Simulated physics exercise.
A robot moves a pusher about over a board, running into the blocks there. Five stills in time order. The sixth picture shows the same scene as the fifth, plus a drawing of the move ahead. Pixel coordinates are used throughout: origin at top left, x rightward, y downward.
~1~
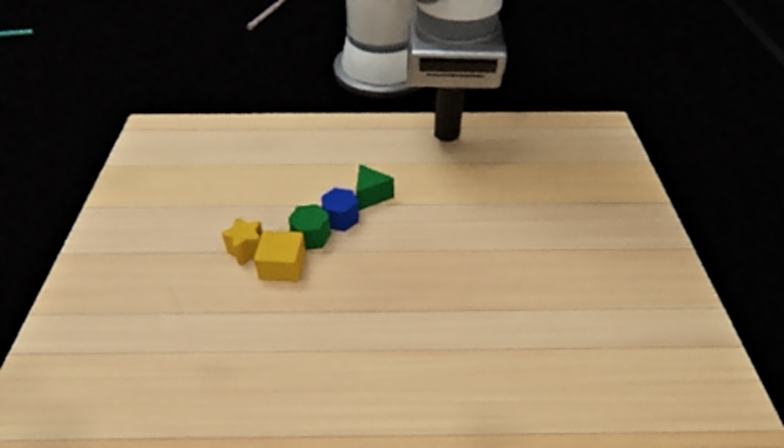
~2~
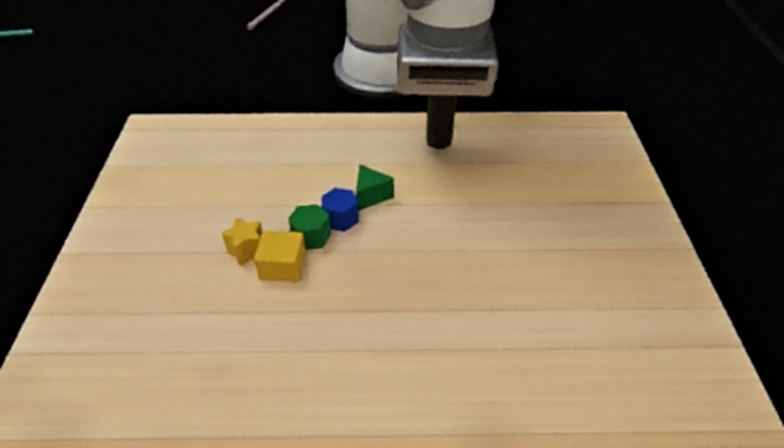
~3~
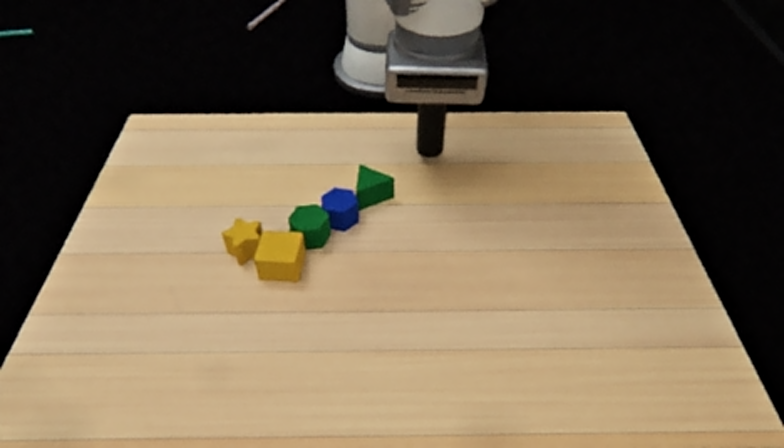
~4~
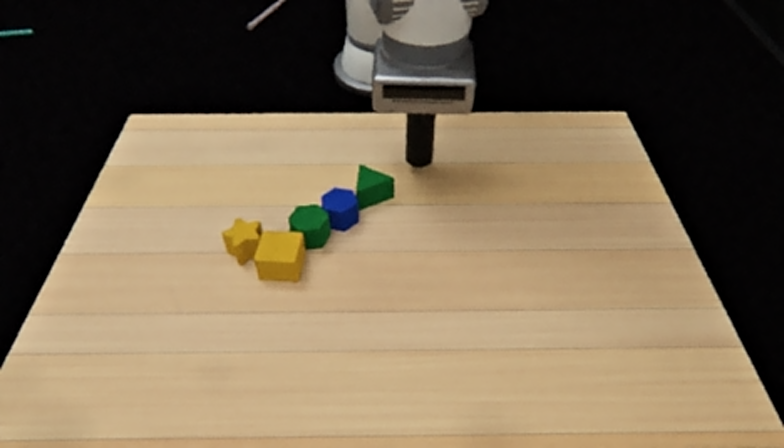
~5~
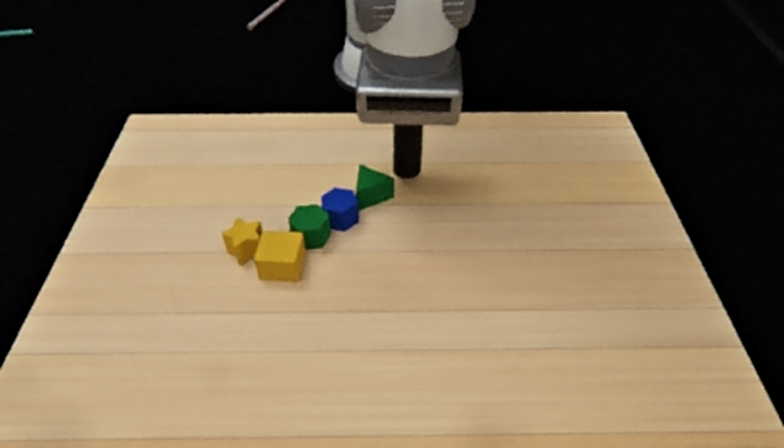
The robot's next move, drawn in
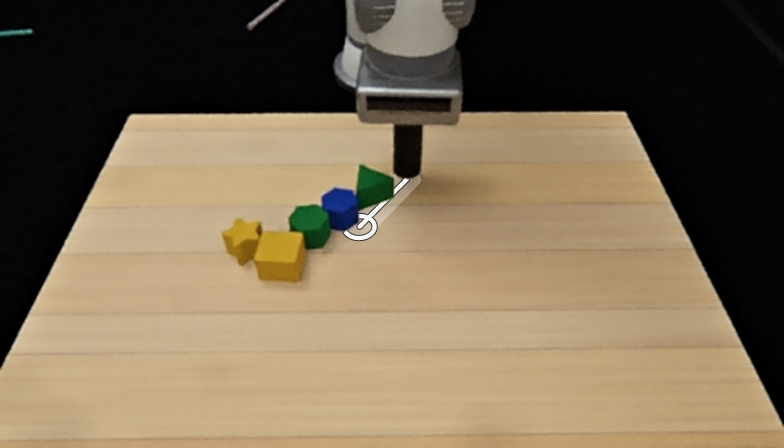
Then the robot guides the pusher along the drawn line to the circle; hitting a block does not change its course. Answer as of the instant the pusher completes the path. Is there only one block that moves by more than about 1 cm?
Going by the path, no.
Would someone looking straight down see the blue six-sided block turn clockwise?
No, I don't think so.
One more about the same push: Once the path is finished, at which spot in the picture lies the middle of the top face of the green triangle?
The centre of its top face lies at (347, 182).
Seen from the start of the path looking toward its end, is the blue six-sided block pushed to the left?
No, it doesn't check out.
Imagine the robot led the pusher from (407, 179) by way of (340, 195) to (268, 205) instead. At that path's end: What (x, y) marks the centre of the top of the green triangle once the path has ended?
Its top centre is at about (358, 192).
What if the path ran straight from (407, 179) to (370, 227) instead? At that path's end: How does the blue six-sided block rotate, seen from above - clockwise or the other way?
The turn is anti-clockwise.
The line goes from (407, 179) directly to (359, 227).
What follows on the original path. Halfway along, pusher at (383, 194); blue six-sided block at (330, 196), turned 35° anticlockwise; green triangle at (354, 183), turned 65° clockwise.
At the end, pusher at (359, 217); yellow square unmoved; green six-sided block at (302, 219); blue six-sided block at (321, 195), turned 35° anticlockwise; green triangle at (347, 182), turned 85° clockwise.
